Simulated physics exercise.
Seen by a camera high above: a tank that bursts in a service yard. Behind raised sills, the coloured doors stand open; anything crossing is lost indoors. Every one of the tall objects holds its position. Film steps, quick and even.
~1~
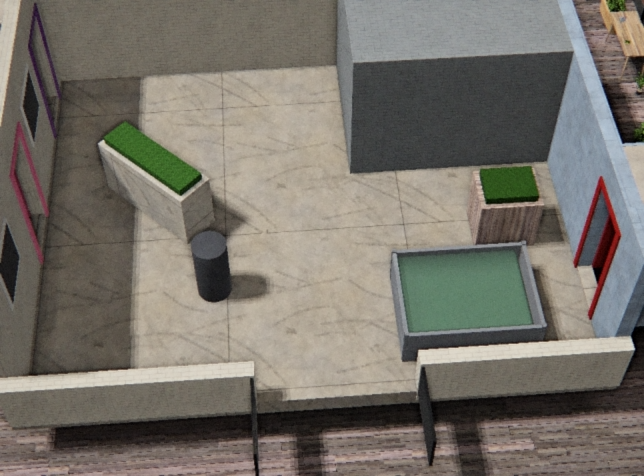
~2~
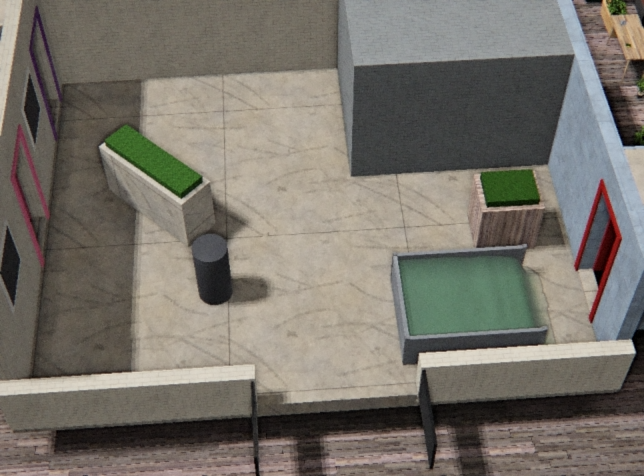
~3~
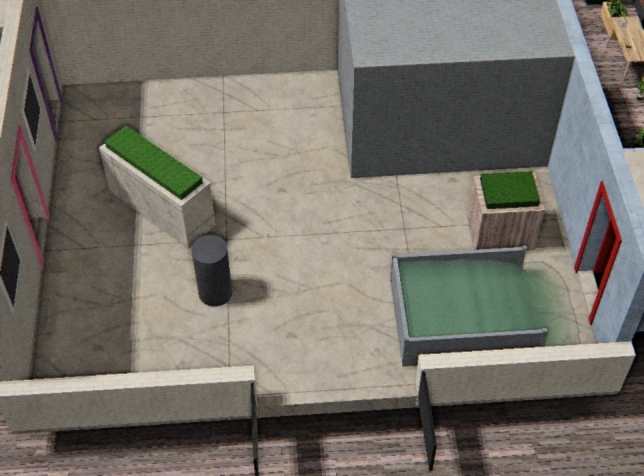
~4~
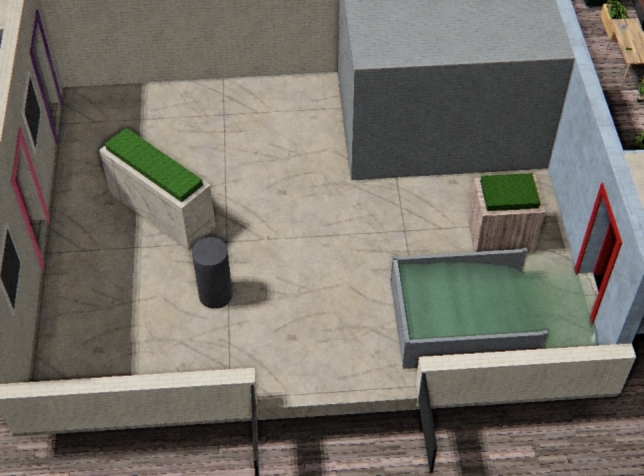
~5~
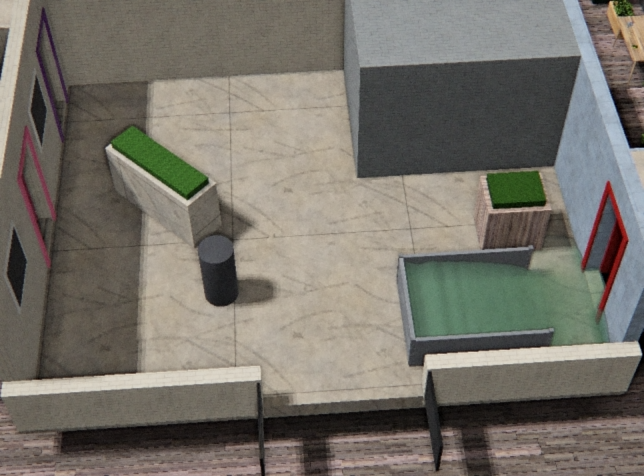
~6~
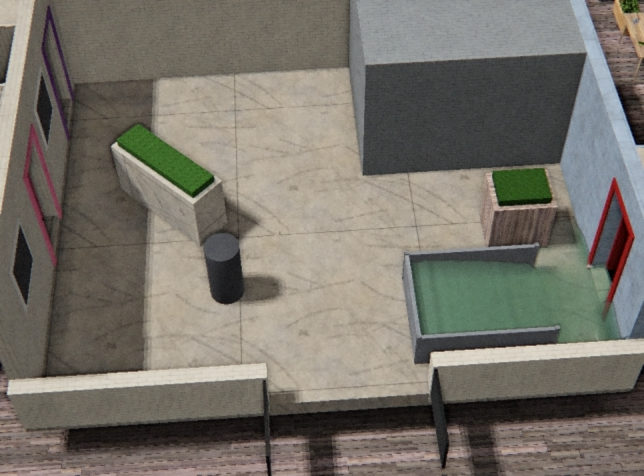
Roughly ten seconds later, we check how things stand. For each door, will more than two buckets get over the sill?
One by one: Red door: Over two pails, pink door: Two pails at most, purple door: Two pails at most.
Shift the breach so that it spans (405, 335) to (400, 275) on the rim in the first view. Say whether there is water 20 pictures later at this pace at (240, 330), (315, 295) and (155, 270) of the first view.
Taking each in turn, they come out watered, watered, watered.
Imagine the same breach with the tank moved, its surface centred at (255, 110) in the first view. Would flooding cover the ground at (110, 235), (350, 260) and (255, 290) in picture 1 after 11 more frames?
Spot by spot, in the order asked: Untouched, swamped, swamped.
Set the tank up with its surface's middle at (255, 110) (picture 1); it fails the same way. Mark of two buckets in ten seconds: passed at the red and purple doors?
Looking at both doors, the red one doesn't reach it while the purple one breaks the limit.
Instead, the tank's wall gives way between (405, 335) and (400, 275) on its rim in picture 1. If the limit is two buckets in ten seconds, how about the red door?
As I see it, the red door stays short of it.
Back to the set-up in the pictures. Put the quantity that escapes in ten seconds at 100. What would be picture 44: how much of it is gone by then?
That comes to 90 per cent, as I work it out.
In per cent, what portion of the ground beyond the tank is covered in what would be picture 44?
About 40 %.
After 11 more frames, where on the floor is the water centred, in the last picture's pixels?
I would point to (518, 310).
A moment on, water covers 10 % of the floor; the red door far over two buckets in, the pink door not reached, the purple door not reached.
Next, water covers 10 % of the floor; the red door far over two buckets in, the pink door not reached, the purple door not reached.
Then, water covers 25 % of the floor; the red door far over two buckets in, the pink door not reached, the purple door not reached.
Later, water covers 40 % of the floor; the red door far over two buckets in, the pink door not reached, the purple door not reached.
In the end, water covers 50 % of the floor; the red door far over two buckets in, the pink door not reached, the purple door not reached.
